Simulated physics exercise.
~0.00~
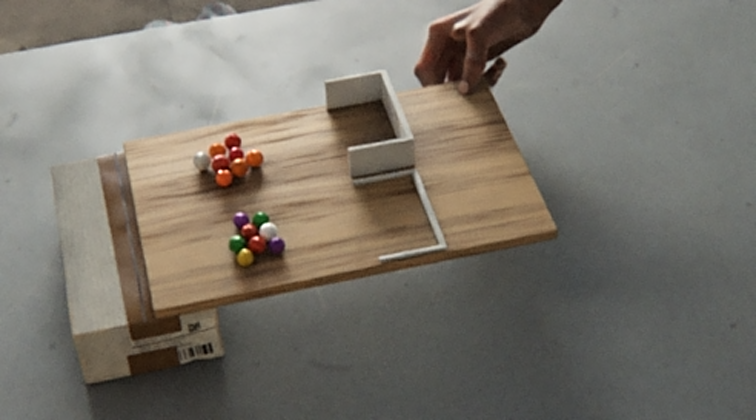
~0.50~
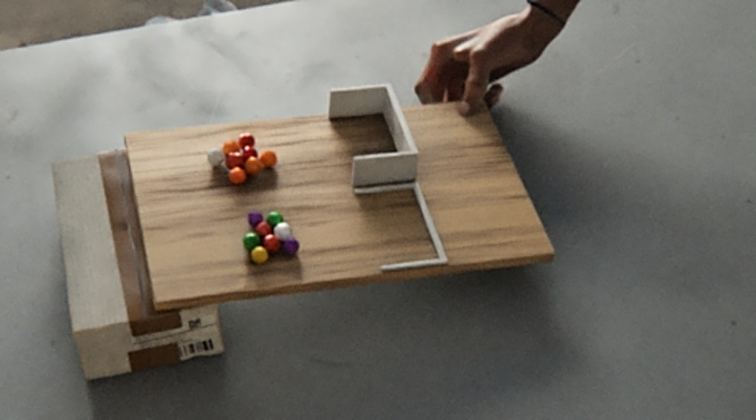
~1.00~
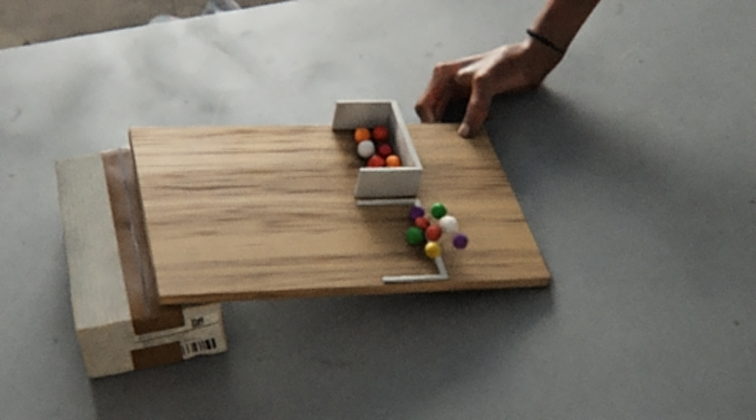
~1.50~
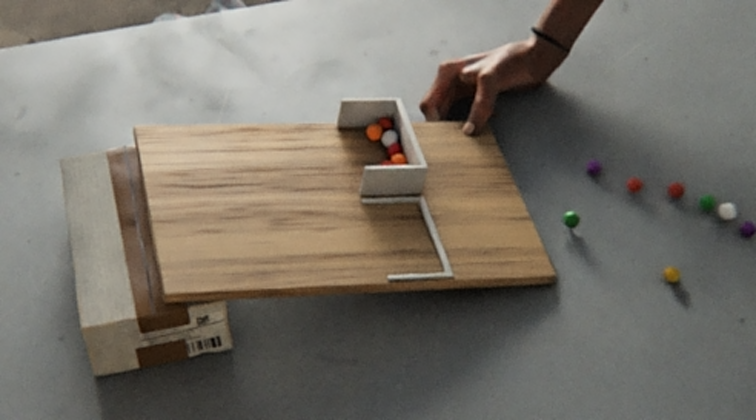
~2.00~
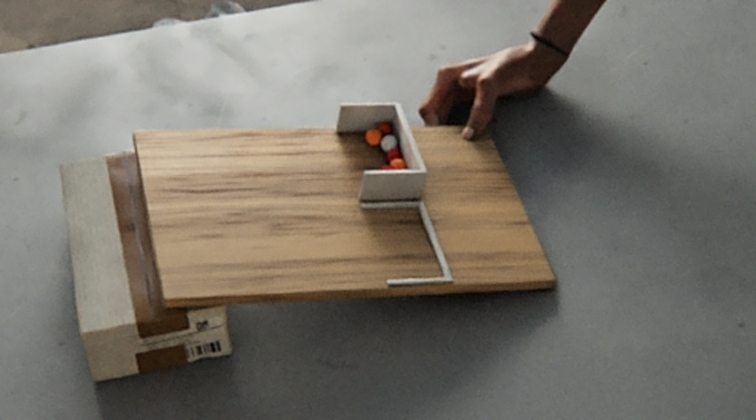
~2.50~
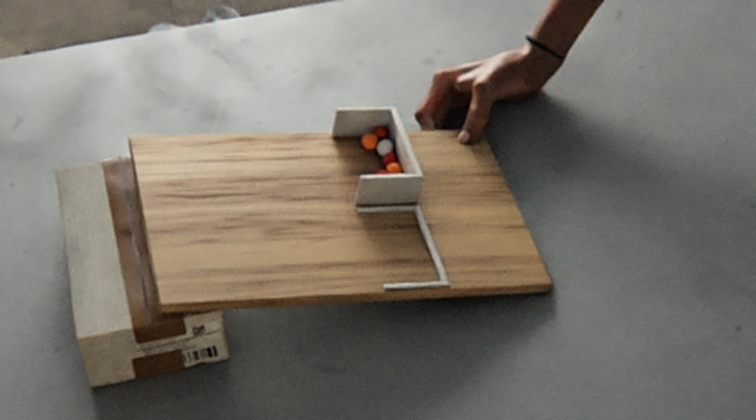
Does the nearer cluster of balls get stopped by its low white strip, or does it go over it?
The nearer cluster goes over its low strip and off the board, while the farther cluster is stopped by its taller white fence.
